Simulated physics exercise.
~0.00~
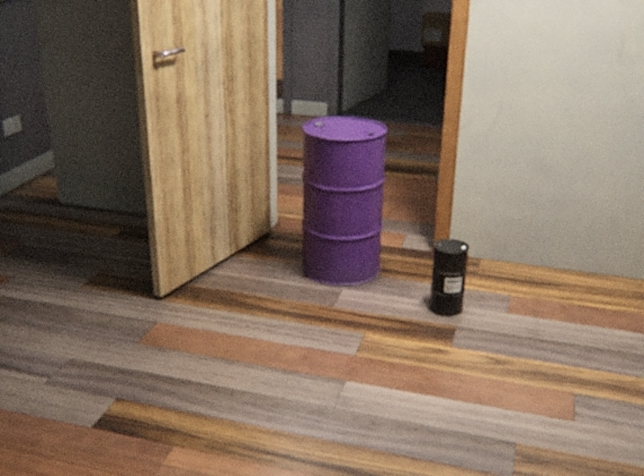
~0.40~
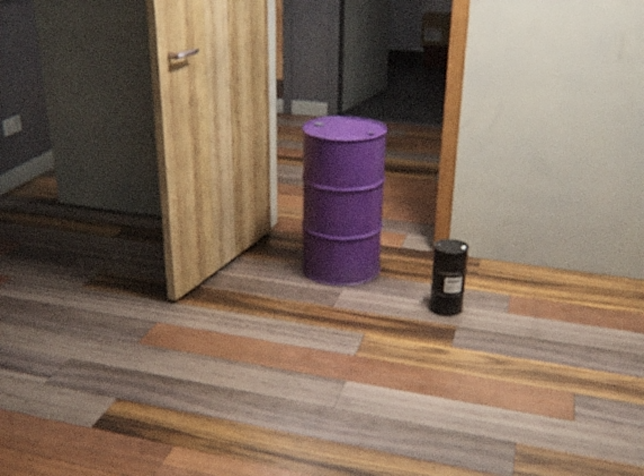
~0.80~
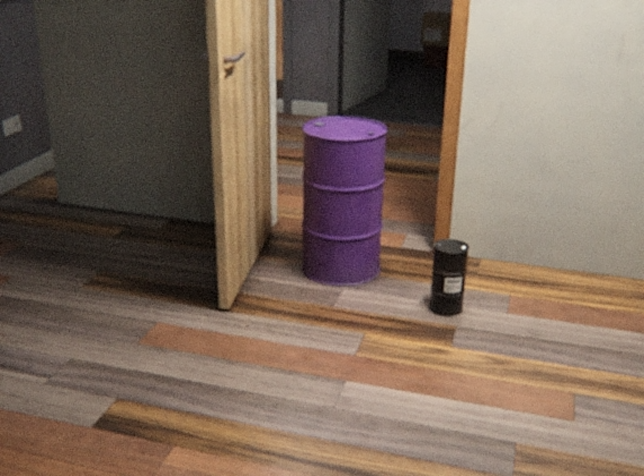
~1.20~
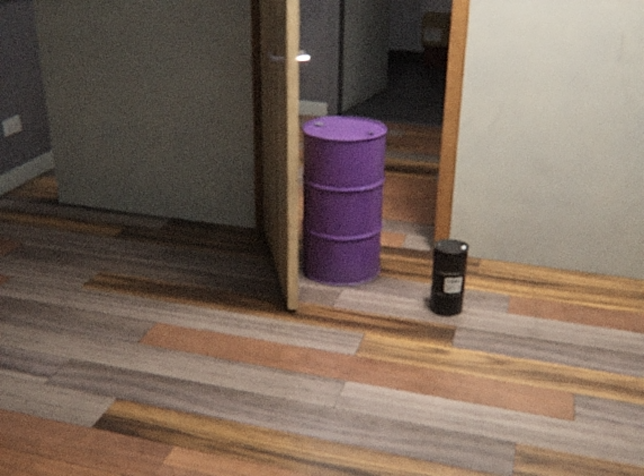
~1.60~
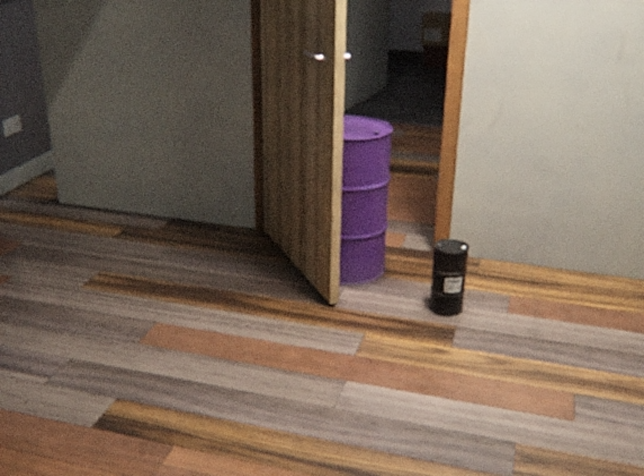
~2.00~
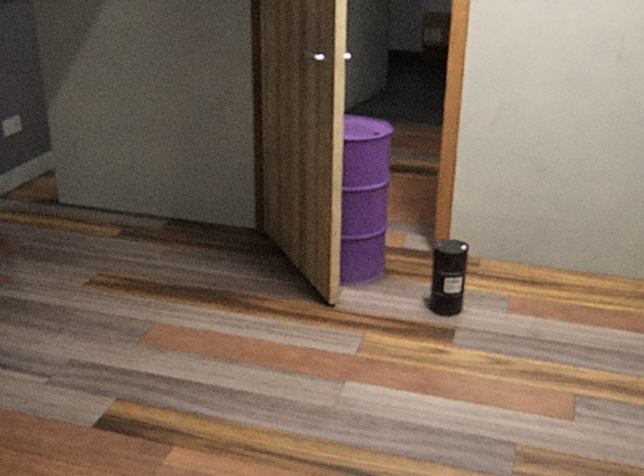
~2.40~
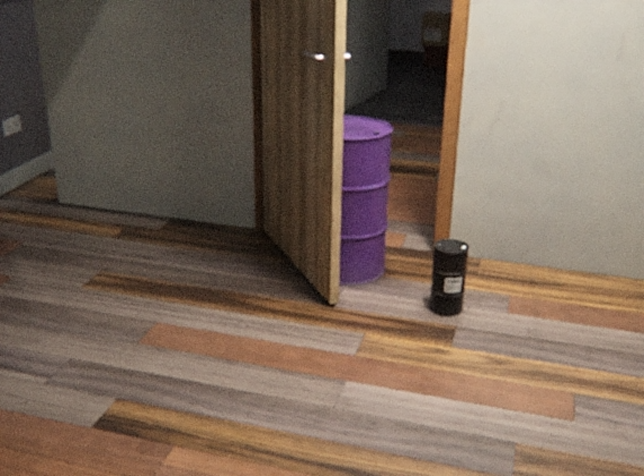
A large purple drum stands in a doorway with an orange-brown frame, seen from a fixed, slightly raised view across a room floored with mixed grey, tan and reddish planks. A small black canister with a pale label sits to its right, near the grey wall, and a wooden door stands wide open on the left. With nobody in sight, the door begins to swing slowly, then sweeps rightward towards the drum. Its edge passes in front of the drum's left side and stops there. The door rests partly open, with the drum and canister still in place.
